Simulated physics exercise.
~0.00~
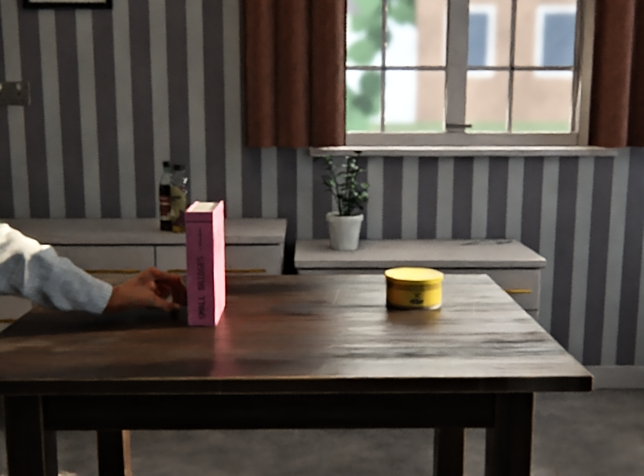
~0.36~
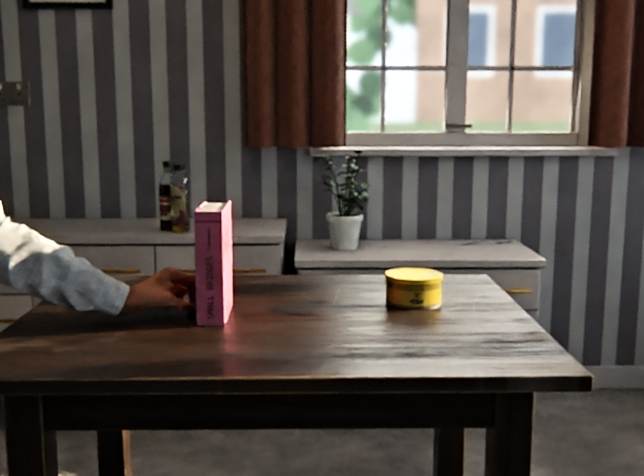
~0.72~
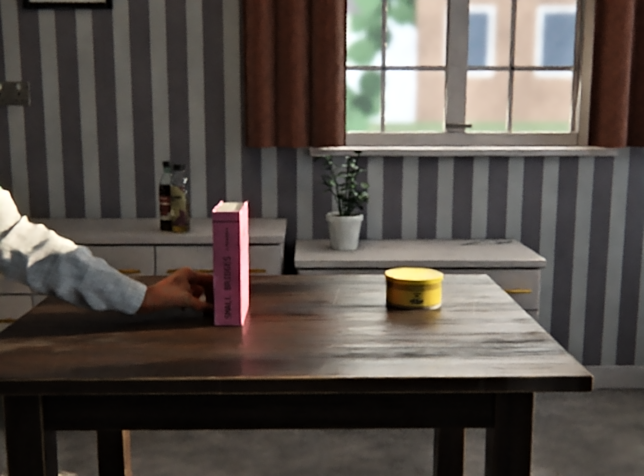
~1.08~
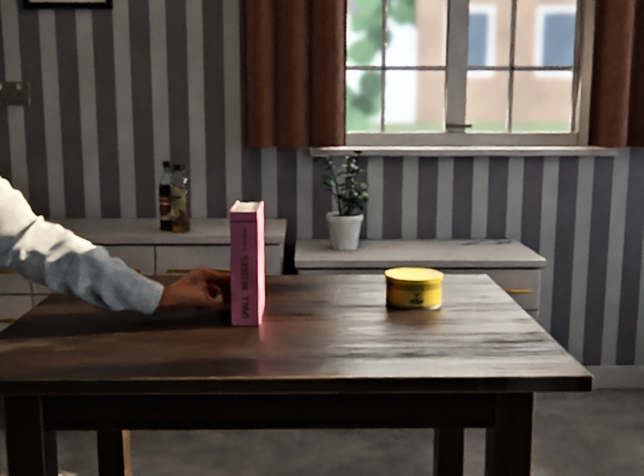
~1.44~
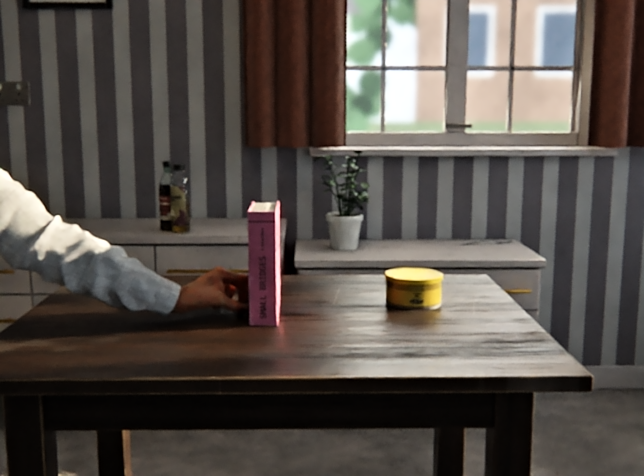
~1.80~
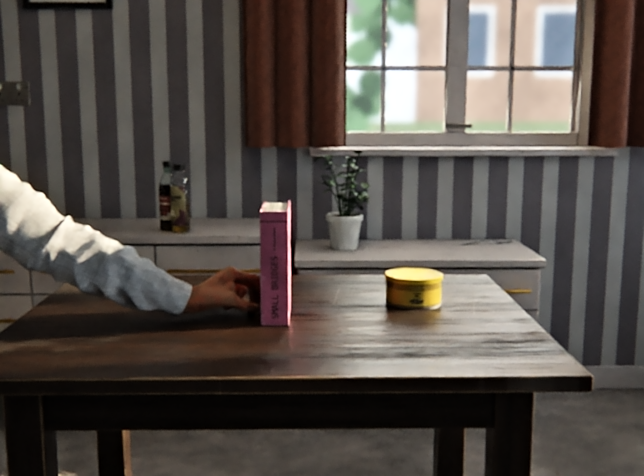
A pink book stands upright near the left side of a dark wooden table, with a hand in a pale sleeve touching it from the left. A round yellow tub sits farther right, in front of a striped wall, a potted plant and a window with reddish-brown curtains. The hand pushes the book slowly to the right, staying low behind it as the arm reaches farther in. The book slides steadily along, a little more than its own width, without tipping. At the end it is still upright, short of the unmoved tub, with the hand close against it.
